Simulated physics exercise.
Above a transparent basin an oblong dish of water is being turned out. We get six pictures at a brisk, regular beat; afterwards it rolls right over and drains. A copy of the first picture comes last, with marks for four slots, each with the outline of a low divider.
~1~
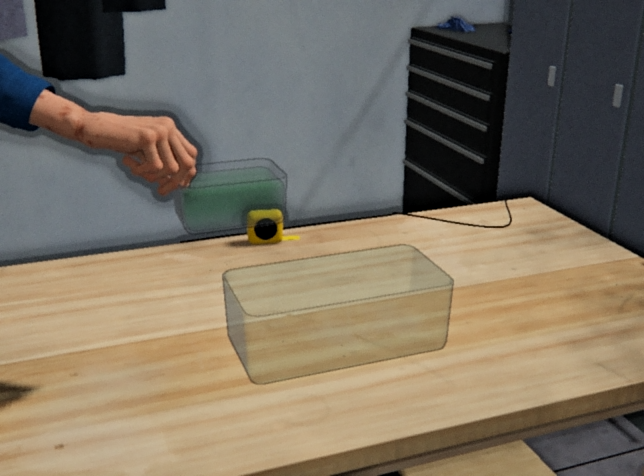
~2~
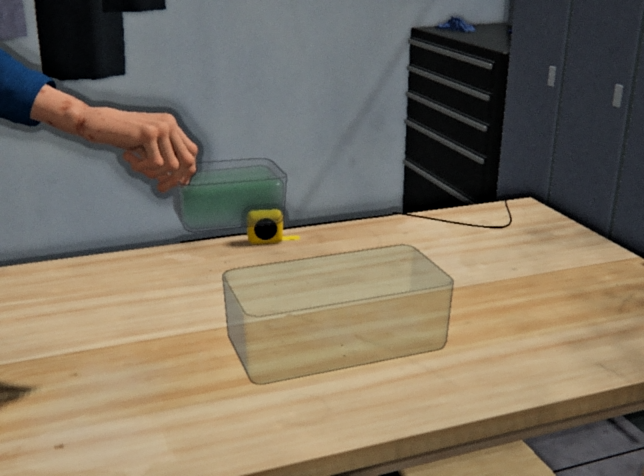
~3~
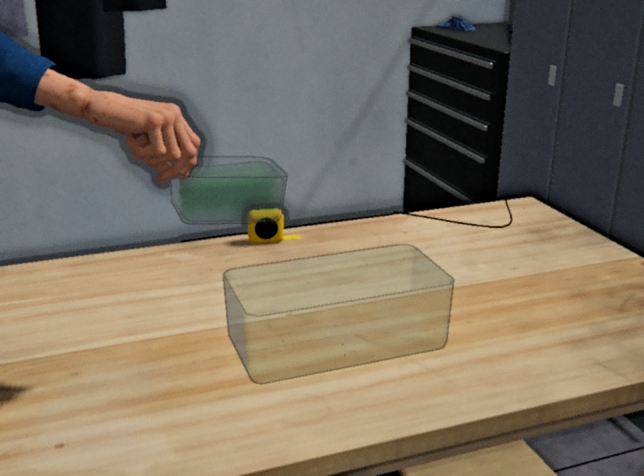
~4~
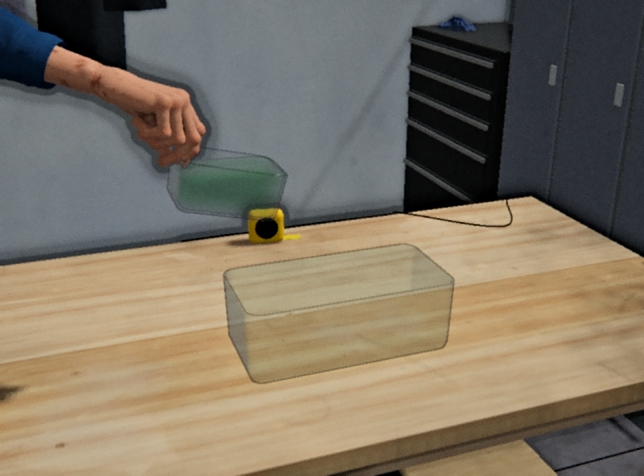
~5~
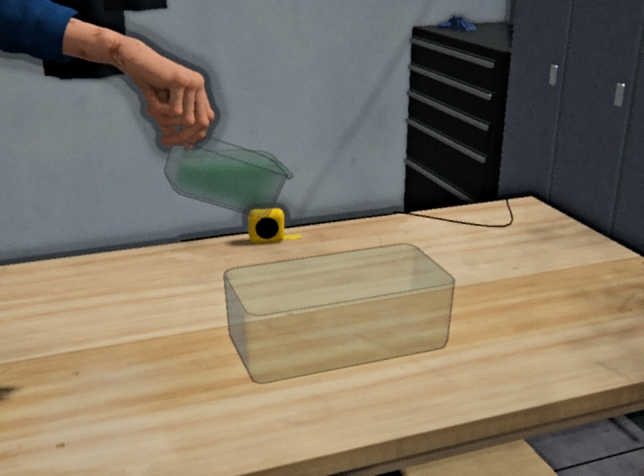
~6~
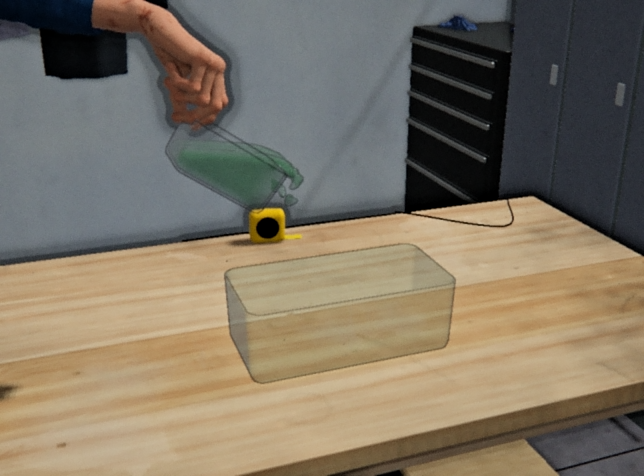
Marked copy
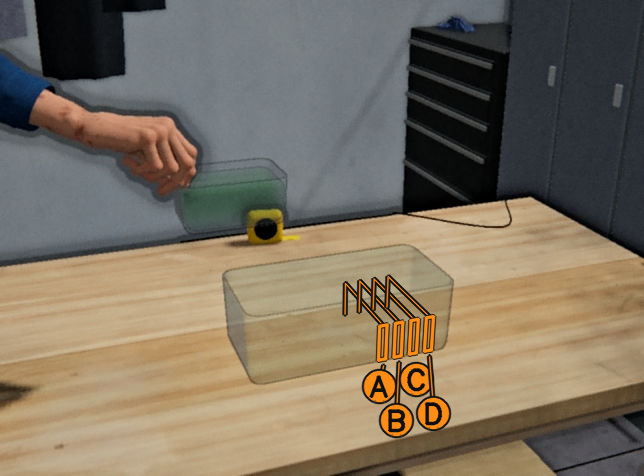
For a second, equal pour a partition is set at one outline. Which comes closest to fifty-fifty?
A beats the others.
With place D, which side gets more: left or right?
The left one.
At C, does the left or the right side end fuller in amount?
The left one.
In orange, A at (383, 365); B at (399, 362); C at (414, 359); D at (429, 356).
If A is chosen, about 46 % ends left of the wall and 50 % right of it; 3 % is lost outside.
If B is chosen, about 84 % ends left of the wall and 14 % right of it.
If C is chosen, about 93 % ends left of the wall and 4 % right of it; 3 % is lost outside.
If D is chosen, about 93 % ends left of the wall and 4 % right of it; 3 % is lost outside.
